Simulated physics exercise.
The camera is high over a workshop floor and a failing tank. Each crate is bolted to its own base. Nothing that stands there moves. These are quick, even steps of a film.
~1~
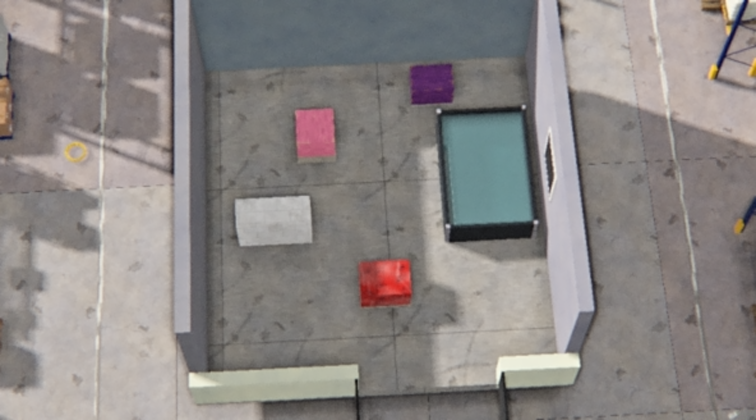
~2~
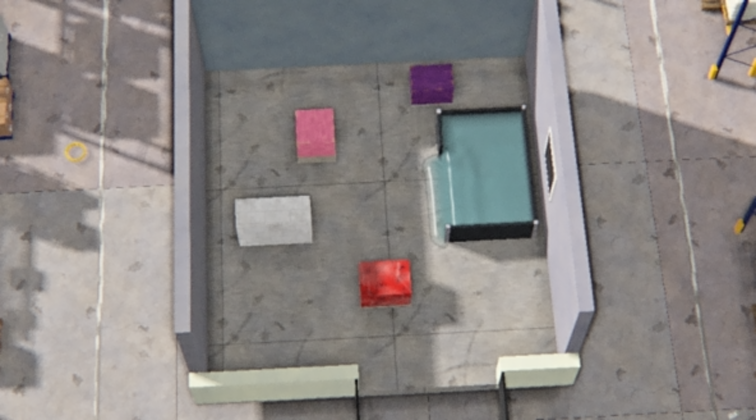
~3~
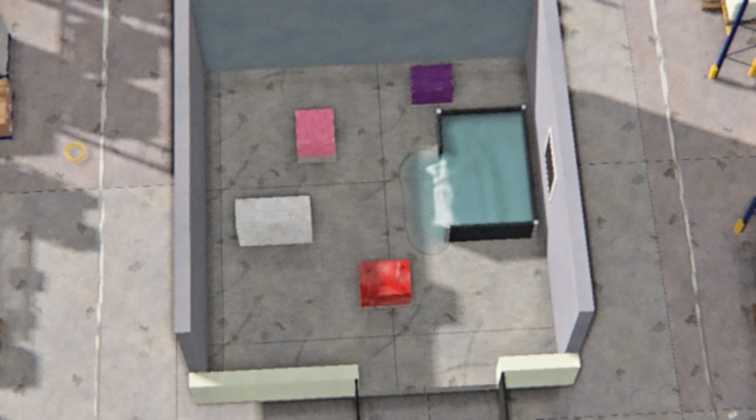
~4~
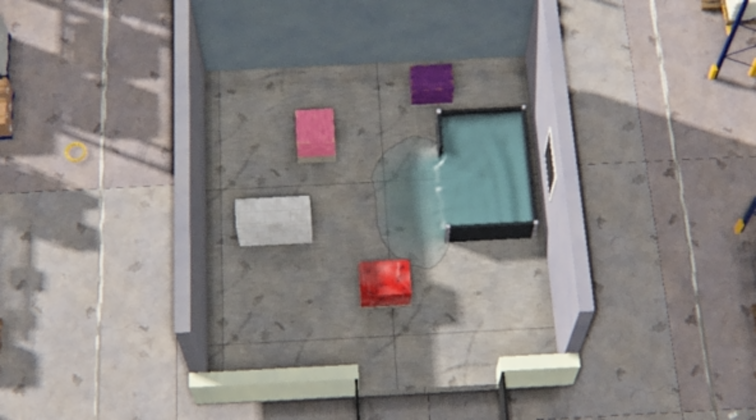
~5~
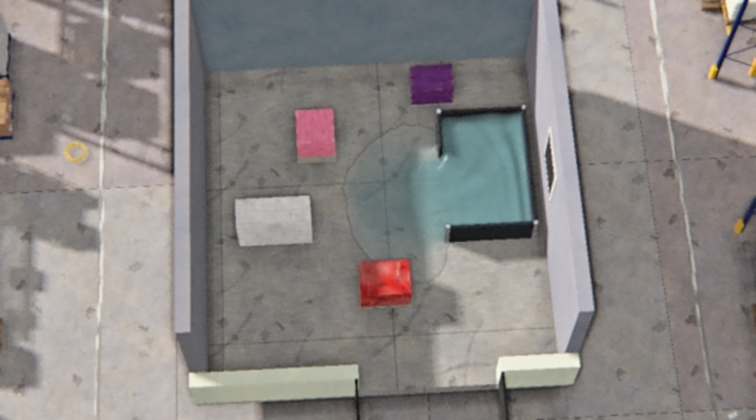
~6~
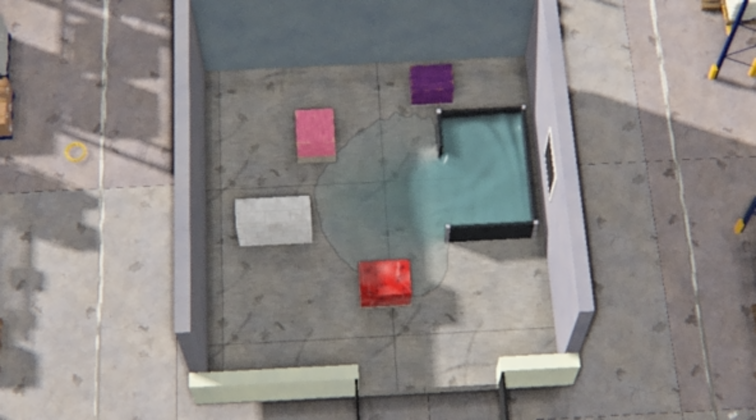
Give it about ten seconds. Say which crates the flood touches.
In the end: The purple crate gets wet; the pink crate stays dry; the red crate gets wet.
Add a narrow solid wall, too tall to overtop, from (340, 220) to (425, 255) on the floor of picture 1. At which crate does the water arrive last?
I say the purple one.
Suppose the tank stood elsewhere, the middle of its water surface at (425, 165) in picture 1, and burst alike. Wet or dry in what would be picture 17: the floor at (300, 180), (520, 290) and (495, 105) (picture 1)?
As listed: Under water, clear, free of water.
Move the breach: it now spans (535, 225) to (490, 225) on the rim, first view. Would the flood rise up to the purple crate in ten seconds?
Purple keeps dry.
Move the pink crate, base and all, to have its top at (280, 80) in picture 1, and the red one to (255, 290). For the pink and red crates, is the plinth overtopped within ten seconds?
Pink keeps dry, red gets wet.
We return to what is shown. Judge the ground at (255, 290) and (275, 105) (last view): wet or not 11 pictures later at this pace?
In turn: Wet, dry.
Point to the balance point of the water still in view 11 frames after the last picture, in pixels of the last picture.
Around (385, 206).
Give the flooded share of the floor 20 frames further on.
I make it 60 per cent.
A moment on, water covers 30 % of the floor; the purple crate water round its plinth, the pink crate water round its plinth, the red crate water round its plinth.
Next, water covers 45 % of the floor; the purple crate water round its plinth, the pink crate water round its plinth, the red crate water round its plinth.
Then, water covers 60 % of the floor; the purple crate water round its plinth, the pink crate water round its plinth, the red crate water round its plinth.
Later, water covers 80 % of the floor; the purple crate water round its plinth, the pink crate water round its plinth, the red crate water round its plinth.
In the end, water covers 100 % of the floor; the purple crate was topped, the pink crate stayed above the water, the red crate was topped.
